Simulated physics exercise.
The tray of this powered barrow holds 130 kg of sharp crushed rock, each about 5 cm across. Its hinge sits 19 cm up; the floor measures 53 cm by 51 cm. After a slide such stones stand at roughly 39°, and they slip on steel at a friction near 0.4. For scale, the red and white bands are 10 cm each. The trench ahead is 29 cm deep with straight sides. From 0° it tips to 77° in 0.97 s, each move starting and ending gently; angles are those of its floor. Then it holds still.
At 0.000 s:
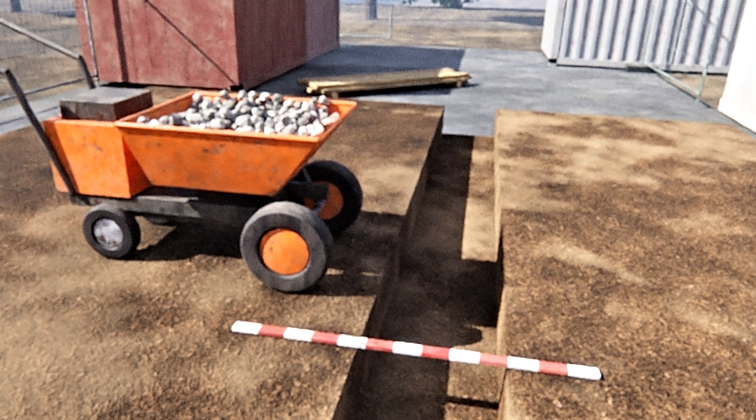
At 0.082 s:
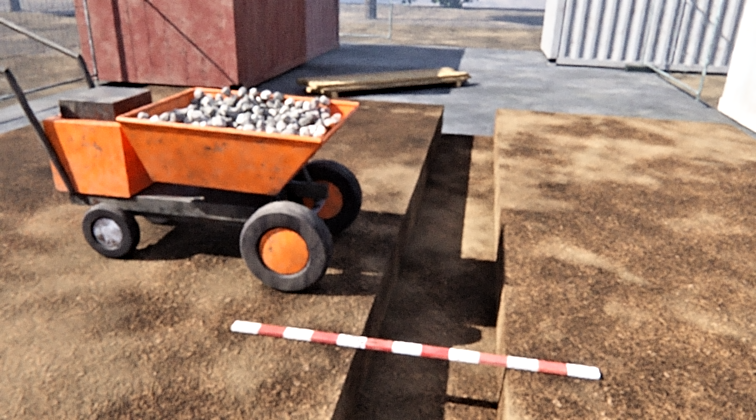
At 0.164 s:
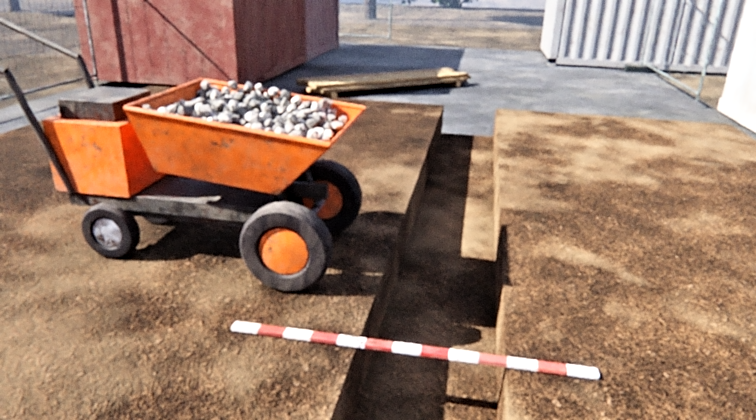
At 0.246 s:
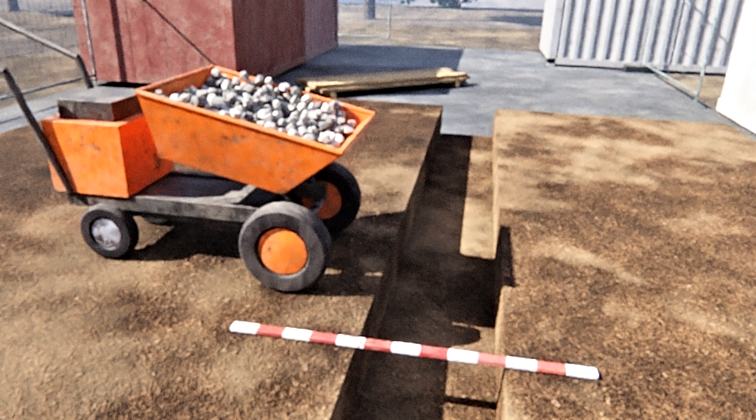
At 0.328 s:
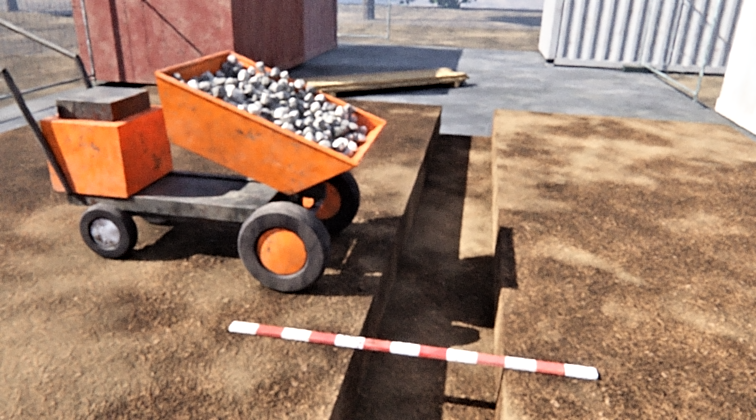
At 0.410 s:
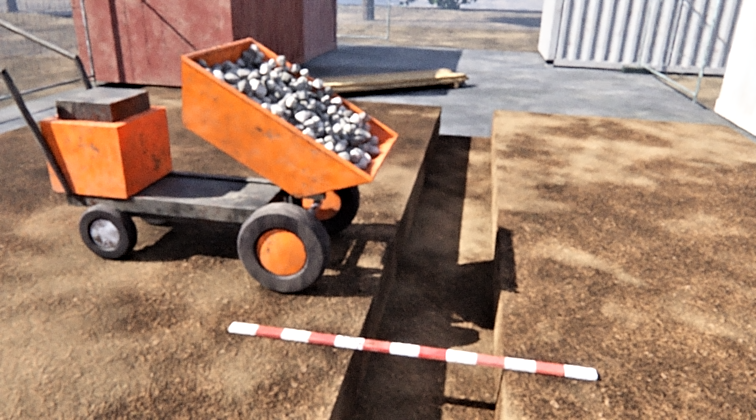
The orange tray of a powered barrow, loaded with grey crushed rock, tilts steadily upward at its rear while its front lip lowers toward the right, and the stones shift forward beside a straight-sided trench crossed by a red-and-white pole.
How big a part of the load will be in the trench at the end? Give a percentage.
Roughly 98 per cent ends in the trench.
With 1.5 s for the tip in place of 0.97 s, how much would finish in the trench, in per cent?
It would be near 100 per cent.
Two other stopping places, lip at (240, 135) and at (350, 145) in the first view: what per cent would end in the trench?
Near 80 per cent from the first place, 80 from the second.
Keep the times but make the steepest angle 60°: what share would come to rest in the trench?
Then about 50 per cent.
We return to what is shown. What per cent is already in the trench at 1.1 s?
Some 45 per cent.
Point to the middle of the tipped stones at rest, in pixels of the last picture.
Near (456, 316).
After 0.7 s the floor is at 65°; 100 % in the tray; the foremost stones are at (421, 215).
After 1.1 s the floor is at 77°; 53 % in the tray, 46 % in the trench, 1 % past the trench; the foremost stones are at (517, 277).
After 1.4 s the floor is at 77°; 15 % in the tray, 83 % in the trench, 2 % past the trench; the foremost stones are at (595, 286).
After 3.4 s the floor is at 77°; 0 % in the tray, 98 % in the trench, 2 % past the trench; the foremost stones are at (604, 287).
